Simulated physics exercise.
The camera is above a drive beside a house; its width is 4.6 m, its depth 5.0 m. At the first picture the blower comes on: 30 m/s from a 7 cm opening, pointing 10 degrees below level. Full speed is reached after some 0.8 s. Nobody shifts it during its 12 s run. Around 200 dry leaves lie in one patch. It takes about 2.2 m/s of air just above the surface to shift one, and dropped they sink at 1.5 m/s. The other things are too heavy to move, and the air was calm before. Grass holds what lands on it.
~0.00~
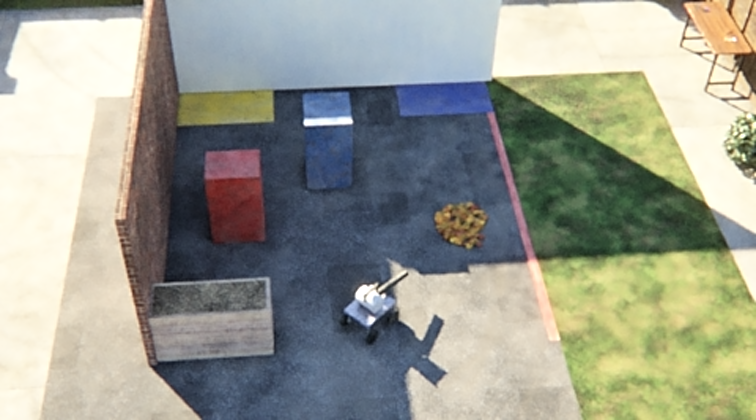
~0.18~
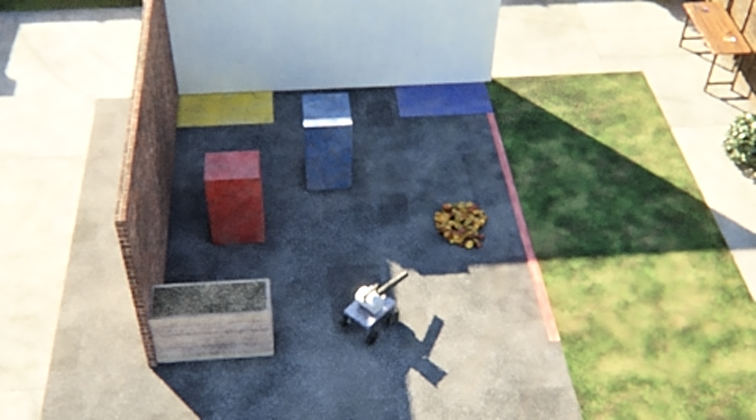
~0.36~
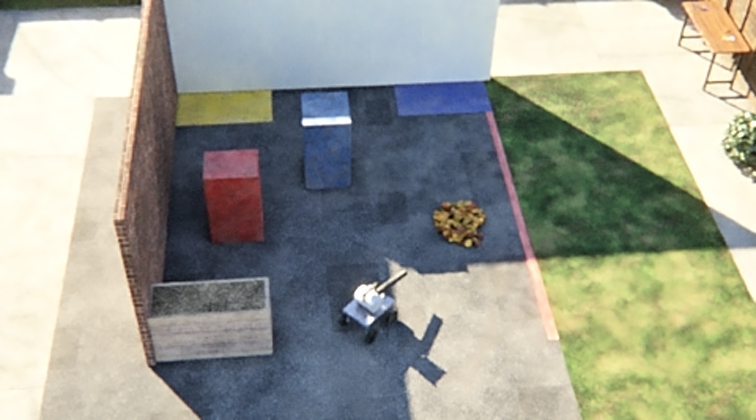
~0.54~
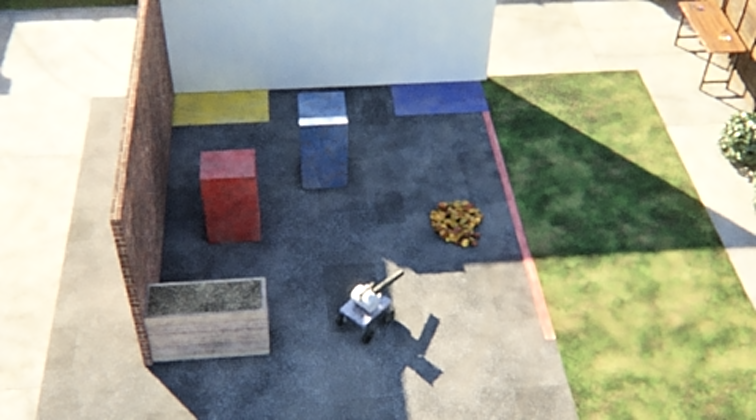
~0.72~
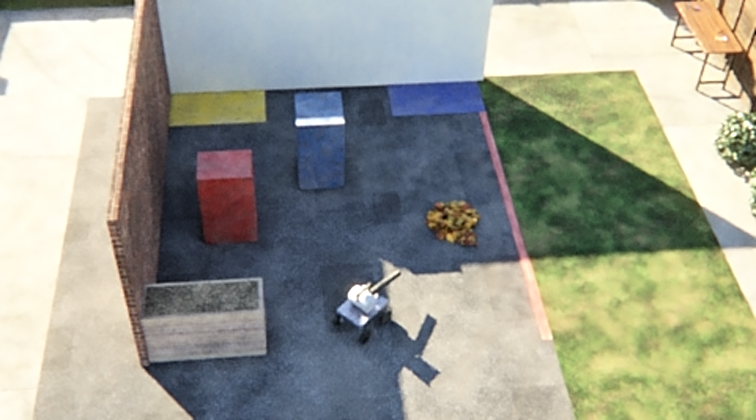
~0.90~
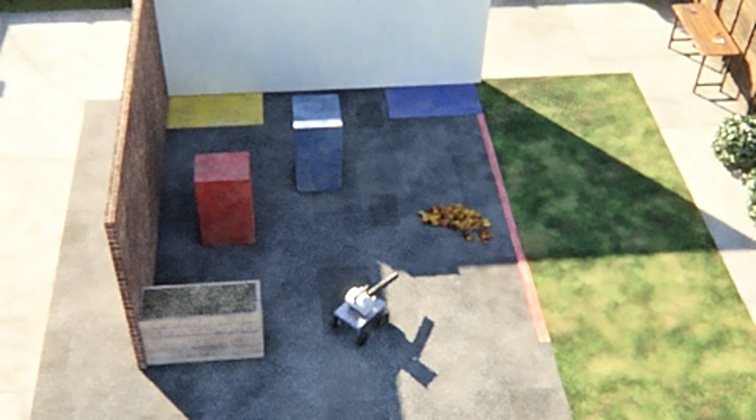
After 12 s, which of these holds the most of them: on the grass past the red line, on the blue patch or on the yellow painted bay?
It is red that takes the most.
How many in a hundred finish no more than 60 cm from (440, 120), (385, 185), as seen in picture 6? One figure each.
In turn about 15 %, 2 %.
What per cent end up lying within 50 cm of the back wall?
Near 0 %.
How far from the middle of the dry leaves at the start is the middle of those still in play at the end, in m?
Roughly 1.6 m.
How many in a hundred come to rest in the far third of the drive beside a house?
Near 20 %.
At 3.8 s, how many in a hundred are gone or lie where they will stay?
About 70 %.
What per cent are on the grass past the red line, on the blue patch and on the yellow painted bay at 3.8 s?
About 60 % red, 0 % blue, 0 % yellow.
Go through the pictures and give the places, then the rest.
The middle of the dry leaves is near (459, 224), none has stirred yet and the mouth of the blower is at (406, 273), in the first frame.
The middle of the dry leaves is near (458, 224), none has stirred yet, the blue patch is centred on (443, 99), the yellow painted bay is centred on (225, 109) and the red line is centred on (517, 194), in the second frame.
The middle of the dry leaves is near (457, 222), none has stirred yet, the top of a bin is at (326, 108) and the top of a bin is at (231, 164), in the third frame.
The middle of the dry leaves is near (454, 222) and none has stirred yet, in the fourth frame.
The middle of the dry leaves is near (451, 223) and about 5 % have left their places, in the fifth frame.
The middle of the dry leaves is near (456, 217), the farthest in sight from the blower is at (465, 209) and about 60 % have left their places, in the sixth frame.
After 2.4 s, 0 % are on the blue patch, 0 % on the yellow painted bay and 56 % on the grass past the red line; the middle of those still in play is near (502, 166); 66 % have settled or left.
After 3.8 s, 0 % are on the blue patch, 0 % on the yellow painted bay and 57 % on the grass past the red line; the middle of those still in play is near (500, 160); 70 % have settled or left.
After 6.6 s, 0 % are on the blue patch, 0 % on the yellow painted bay and 58 % on the grass past the red line; the middle of those still in play is near (499, 157); 76 % have settled or left.
After 12.0 s, at the end, 0 % are on the blue patch, 0 % on the yellow painted bay and 59 % on the grass past the red line; the middle of those still in play is near (499, 157).
